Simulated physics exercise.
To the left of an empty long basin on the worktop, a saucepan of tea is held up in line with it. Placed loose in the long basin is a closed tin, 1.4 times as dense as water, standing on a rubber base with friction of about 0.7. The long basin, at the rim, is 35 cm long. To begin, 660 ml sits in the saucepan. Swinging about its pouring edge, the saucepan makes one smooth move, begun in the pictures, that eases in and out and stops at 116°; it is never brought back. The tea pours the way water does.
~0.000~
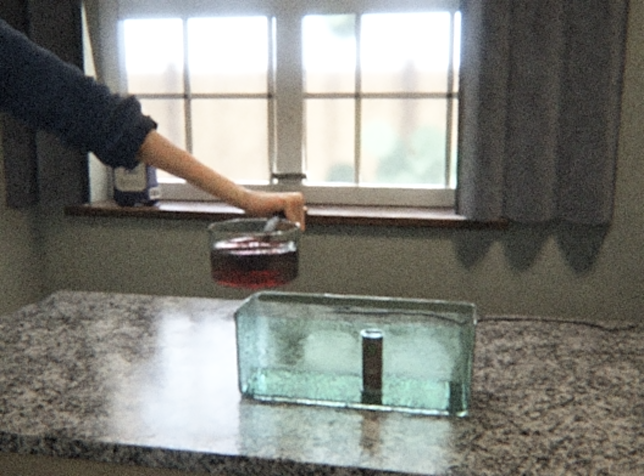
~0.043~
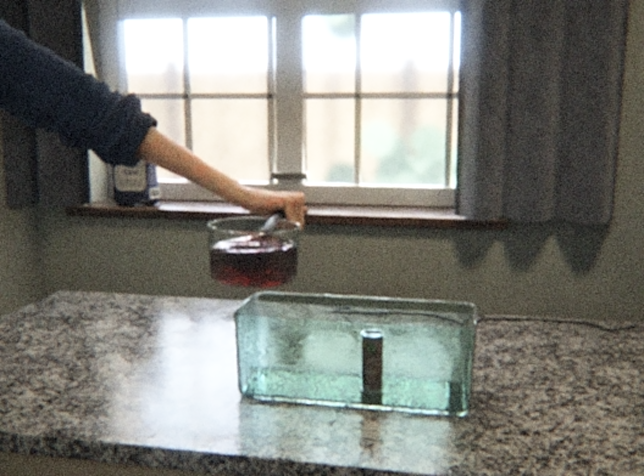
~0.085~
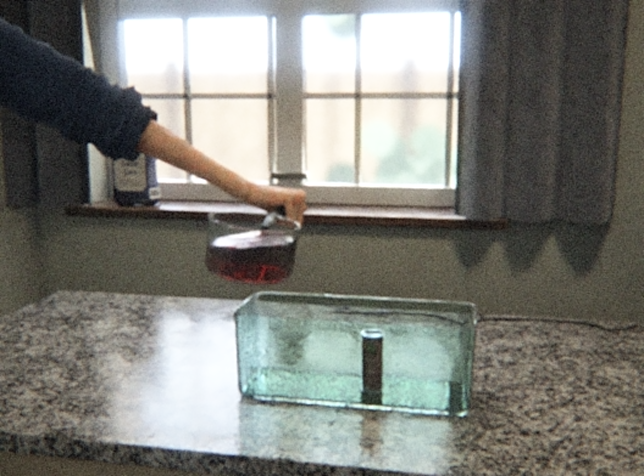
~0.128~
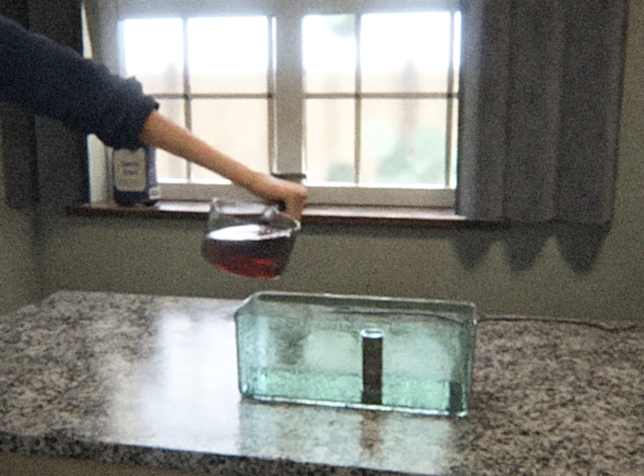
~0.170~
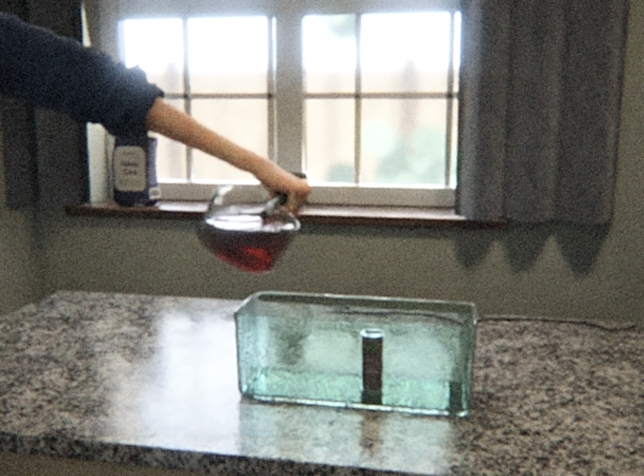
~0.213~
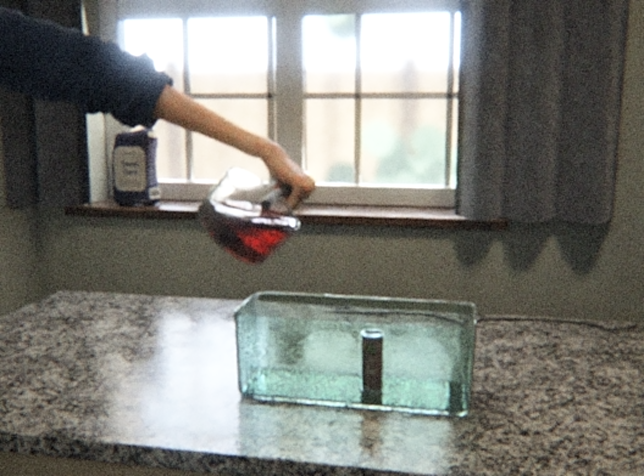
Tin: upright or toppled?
It will weather it.
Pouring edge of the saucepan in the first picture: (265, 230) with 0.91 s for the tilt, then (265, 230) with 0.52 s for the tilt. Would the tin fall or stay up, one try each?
Try 1: Still standing; try 2: Tipped over.
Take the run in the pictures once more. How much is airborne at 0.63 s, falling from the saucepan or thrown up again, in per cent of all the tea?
Estimate: Around 14 per cent.
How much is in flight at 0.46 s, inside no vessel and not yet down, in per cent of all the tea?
Roughly 50 percent.
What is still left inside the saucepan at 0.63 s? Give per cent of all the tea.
About 3 % is still there.
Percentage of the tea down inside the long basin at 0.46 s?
Around 4%.
Then, 0.46 s in, the tilt is 112° and 46 per cent is still to pour; the tin stands where it began.
Then, 0.63 s in, the tilt is 116° and 3 per cent is still to pour; the tin stands where it began.
Then, 0.82 s in, the tilt is 116° and 0 per cent is still to pour; the tin stands where it began.
Then, 1.02 s in, the tilt is 116° and 0 per cent is still to pour; the tin stands where it began.
Finally, the tin stands where it began.
